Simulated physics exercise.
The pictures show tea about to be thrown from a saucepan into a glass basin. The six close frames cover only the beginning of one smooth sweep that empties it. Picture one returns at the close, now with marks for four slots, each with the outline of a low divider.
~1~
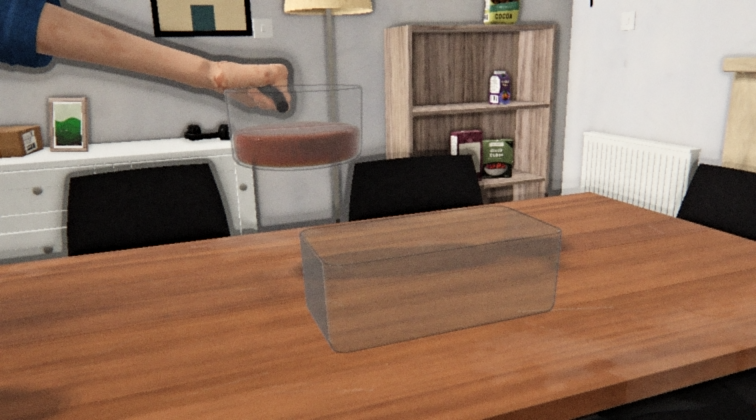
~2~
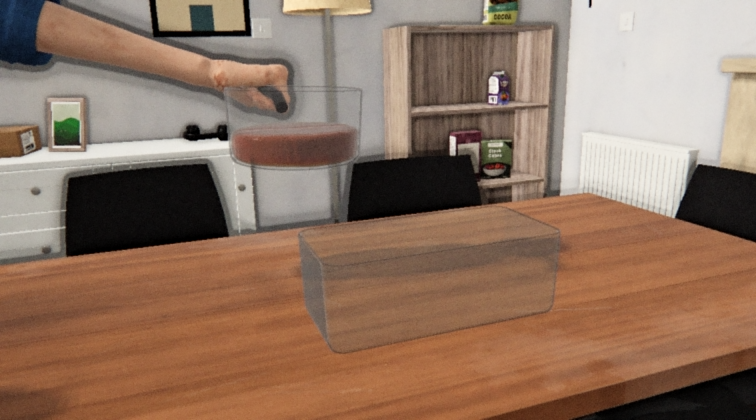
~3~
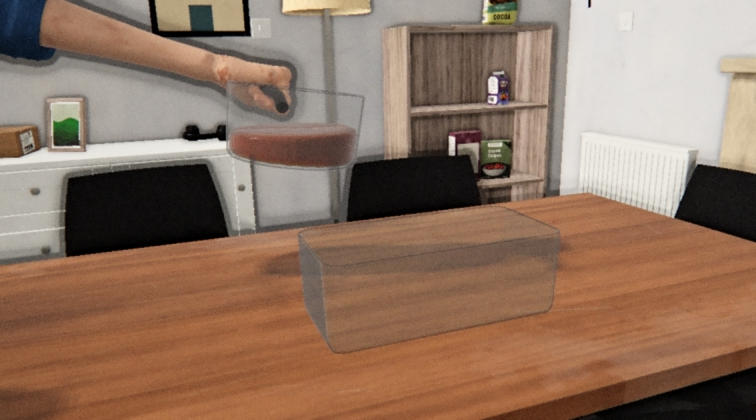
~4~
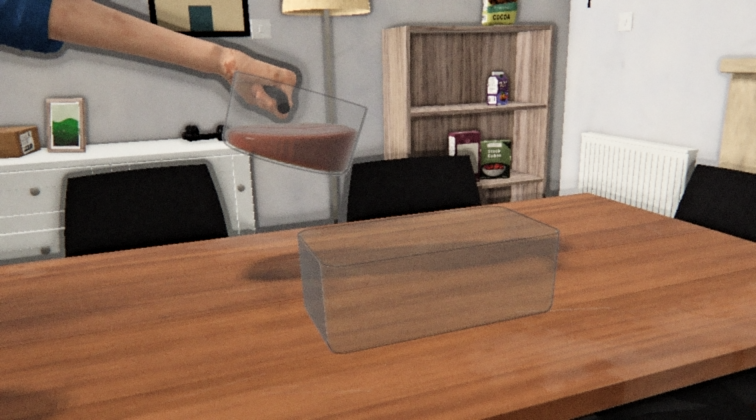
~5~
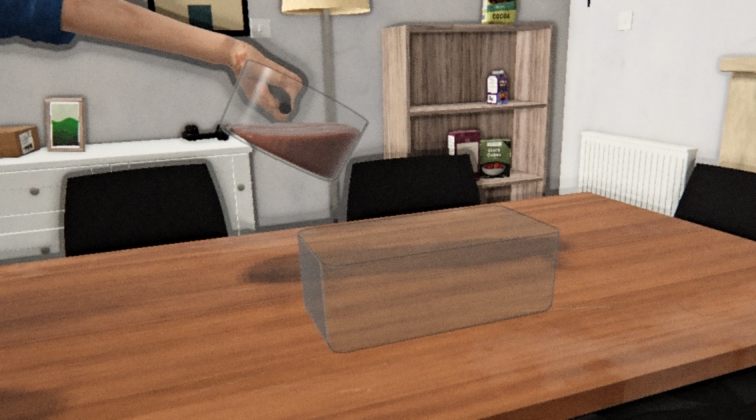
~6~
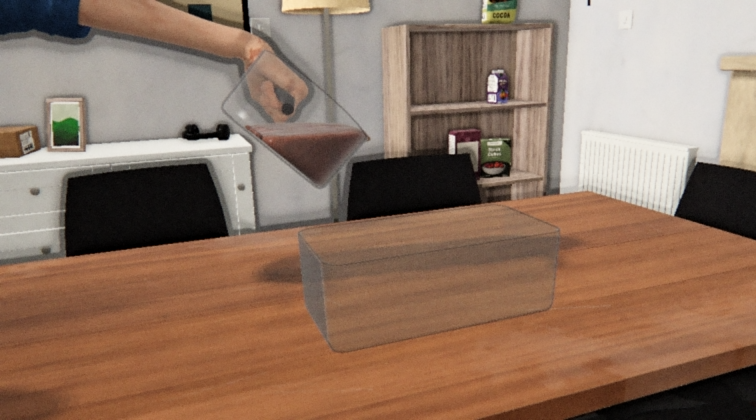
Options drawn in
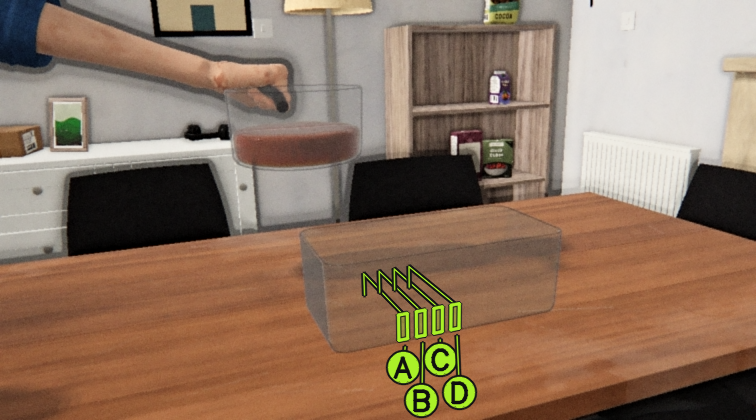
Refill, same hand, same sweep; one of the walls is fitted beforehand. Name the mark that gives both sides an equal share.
Best: B.
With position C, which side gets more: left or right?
The left side.
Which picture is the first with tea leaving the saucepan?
In picture 6.
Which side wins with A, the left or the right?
The right side.
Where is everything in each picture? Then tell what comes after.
Upright, lip at (356, 85); basin from (330, 352) to (552, 308); nothing has left yet.
Tipped about 2°, lip at (356, 88); nothing has left yet.
Tipped about 8°, lip at (359, 95); nothing has left yet.
Tipped about 18°, lip at (362, 106); nothing has left yet.
Tipped about 30°, lip at (363, 121); nothing has left yet.
Tipped about 44°, lip at (362, 137); tea is over the lip, down to (362, 137).
On the marked copy, A at (405, 346); B at (422, 342); C at (440, 339); D at (457, 335).
For position A, about 18 % ends left of the wall and 82 % right of it.
For position B, about 48 % ends left of the wall and 51 % right of it.
For position C, about 80 % ends left of the wall and 19 % right of it.
For position D, about 93 % ends left of the wall and 6 % right of it.
